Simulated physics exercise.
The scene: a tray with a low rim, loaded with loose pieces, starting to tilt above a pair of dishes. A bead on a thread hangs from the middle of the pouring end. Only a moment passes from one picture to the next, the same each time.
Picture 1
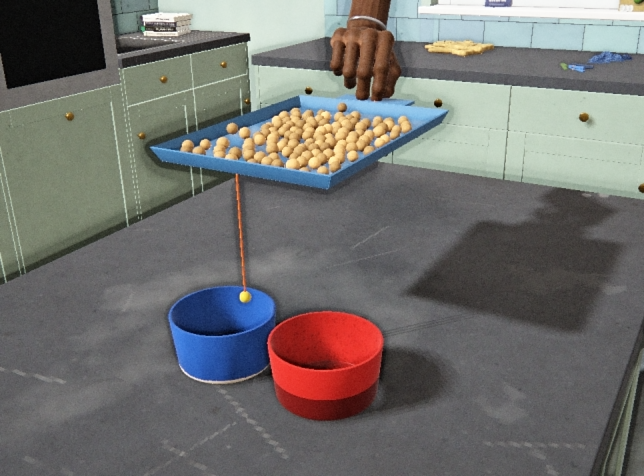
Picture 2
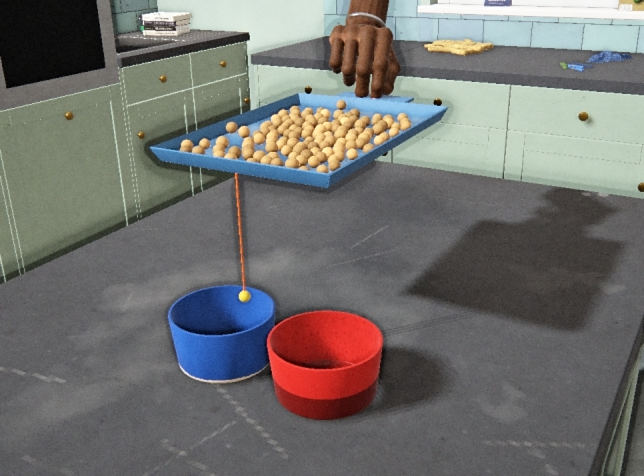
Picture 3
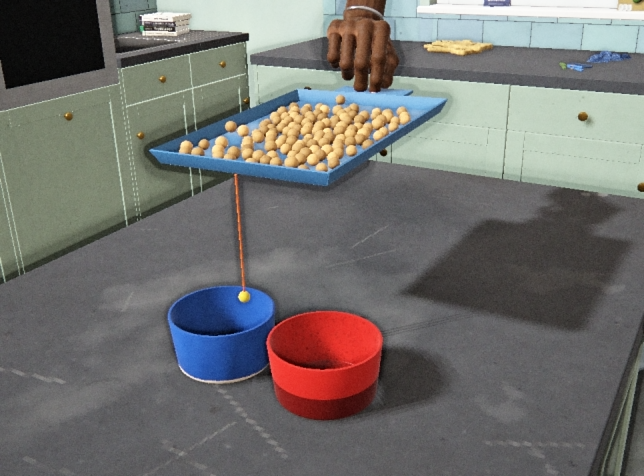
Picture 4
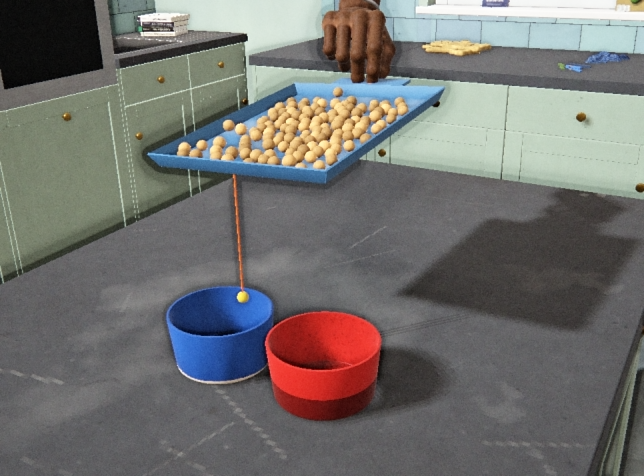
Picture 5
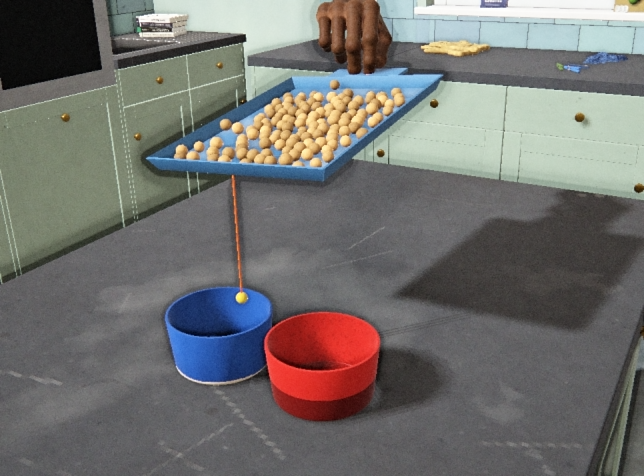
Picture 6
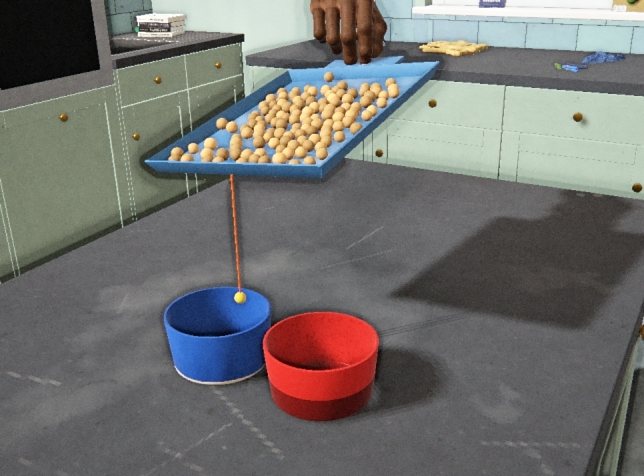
Blue tray of round wooden beads tilting slightly under a hand above blue and red dishes, the beads shifting a little left.
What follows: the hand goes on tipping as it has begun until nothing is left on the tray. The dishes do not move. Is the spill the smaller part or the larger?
Caught overall: Only the smaller part.
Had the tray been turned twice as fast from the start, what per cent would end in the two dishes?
Some 10 per cent.
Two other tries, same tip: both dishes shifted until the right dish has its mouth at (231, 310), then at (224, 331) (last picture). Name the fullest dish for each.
The first try: The left one. The second: The dish on the left.
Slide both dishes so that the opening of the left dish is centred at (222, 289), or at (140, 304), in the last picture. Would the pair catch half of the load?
One: The smaller part. Two: Above a half.
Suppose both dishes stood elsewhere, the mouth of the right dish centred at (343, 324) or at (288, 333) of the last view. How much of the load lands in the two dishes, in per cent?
The first gives 0 %, the second 50 %.
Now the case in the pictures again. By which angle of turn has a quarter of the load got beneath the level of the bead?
At some 55 degrees.
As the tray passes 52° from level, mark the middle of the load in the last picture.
Roughly at (181, 177).
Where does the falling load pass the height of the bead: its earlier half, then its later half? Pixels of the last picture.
First near (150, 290), later near (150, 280).
Soon, tray tipped steeply; about two thirds on the tray; a stray few in the left dish; a small part outside both; about a quarter in the air.
A while on, tray tipped right over; a small part in the left dish; most outside both; a stray few in the air.
Towards the end, tray tipped past a quarter turn; a stray few in the right dish; a small part in the left dish; most outside both.
Finally, tray tipped past a quarter turn; a stray few in the right dish; a small part in the left dish; most outside both.
